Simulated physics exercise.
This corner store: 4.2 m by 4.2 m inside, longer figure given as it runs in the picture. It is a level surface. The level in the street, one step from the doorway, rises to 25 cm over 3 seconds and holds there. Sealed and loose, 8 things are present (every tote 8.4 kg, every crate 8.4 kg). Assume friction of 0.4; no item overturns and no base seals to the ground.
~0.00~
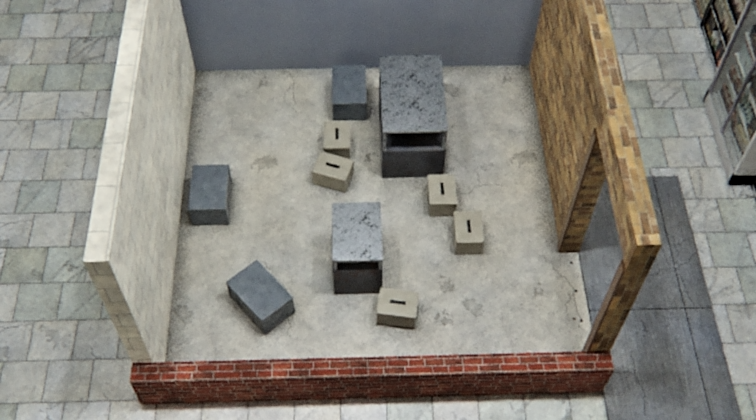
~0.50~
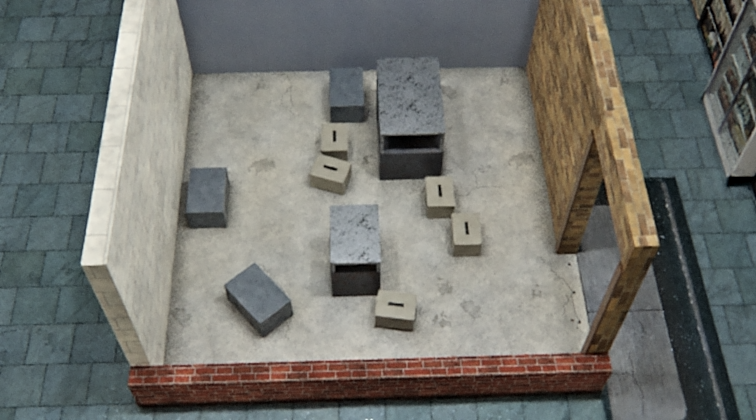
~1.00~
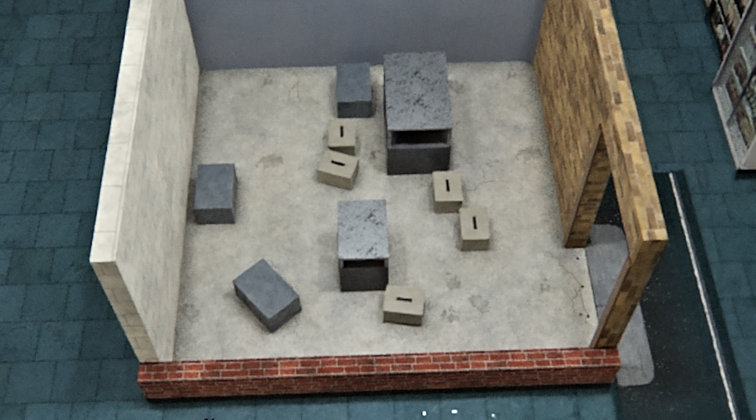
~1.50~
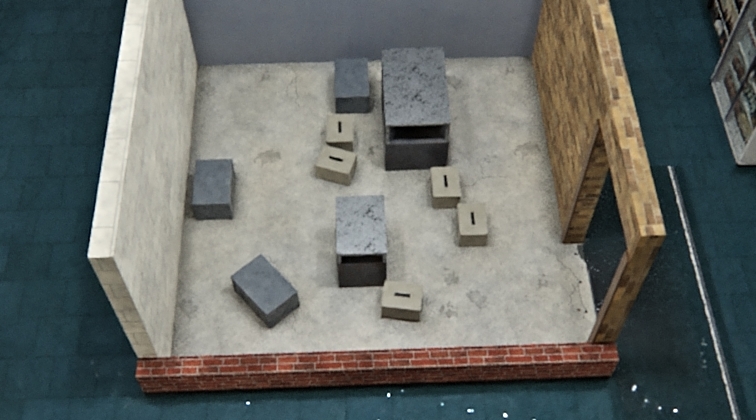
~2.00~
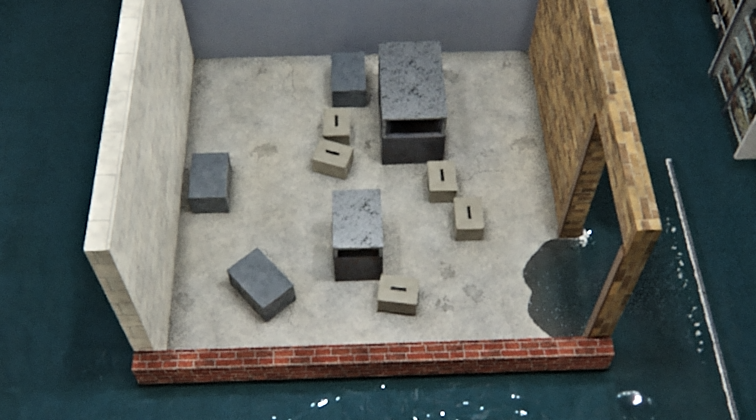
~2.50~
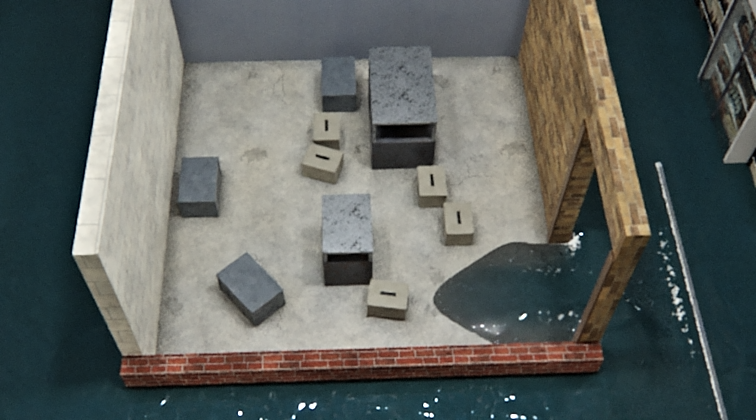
At the start, grey and beige blocks sit on the dry floor of an open-topped room with a doorway at right. Dark water covers the paving outside, then enters through the doorway and spreads leftward across the floor's front right corner, while the blocks stay in place.
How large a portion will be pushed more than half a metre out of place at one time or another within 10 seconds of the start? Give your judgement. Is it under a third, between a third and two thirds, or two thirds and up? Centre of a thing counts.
Displaced share: High, at least two thirds.
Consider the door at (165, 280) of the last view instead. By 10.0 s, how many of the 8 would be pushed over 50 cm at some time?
Result: 7.
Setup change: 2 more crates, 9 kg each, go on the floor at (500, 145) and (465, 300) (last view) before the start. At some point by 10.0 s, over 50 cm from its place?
First one stays within it, second one exceeds it.
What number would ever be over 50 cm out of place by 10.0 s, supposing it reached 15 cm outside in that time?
Count under that change: 3.
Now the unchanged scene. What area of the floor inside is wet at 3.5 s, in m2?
About 3.5 m2 is covered.
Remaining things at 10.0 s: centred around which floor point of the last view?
Near (333, 105).
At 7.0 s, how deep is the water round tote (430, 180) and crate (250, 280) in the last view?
I'd estimate 3 cm for the first and 8 cm for the second.
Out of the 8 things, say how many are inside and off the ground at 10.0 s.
Tally: 7 of them.
After 3.5 s 0 of 8 are over 50 cm from their spots; 0 afloat.
After 4.5 s 2 of 8 are over 50 cm from their spots; 2 afloat.
After 7.0 s 6 of 8 are over 50 cm from their spots; 3 afloat.
After 10.0 s 6 of 8 are over 50 cm from their spots, and 6 have been at some point; 7 afloat.
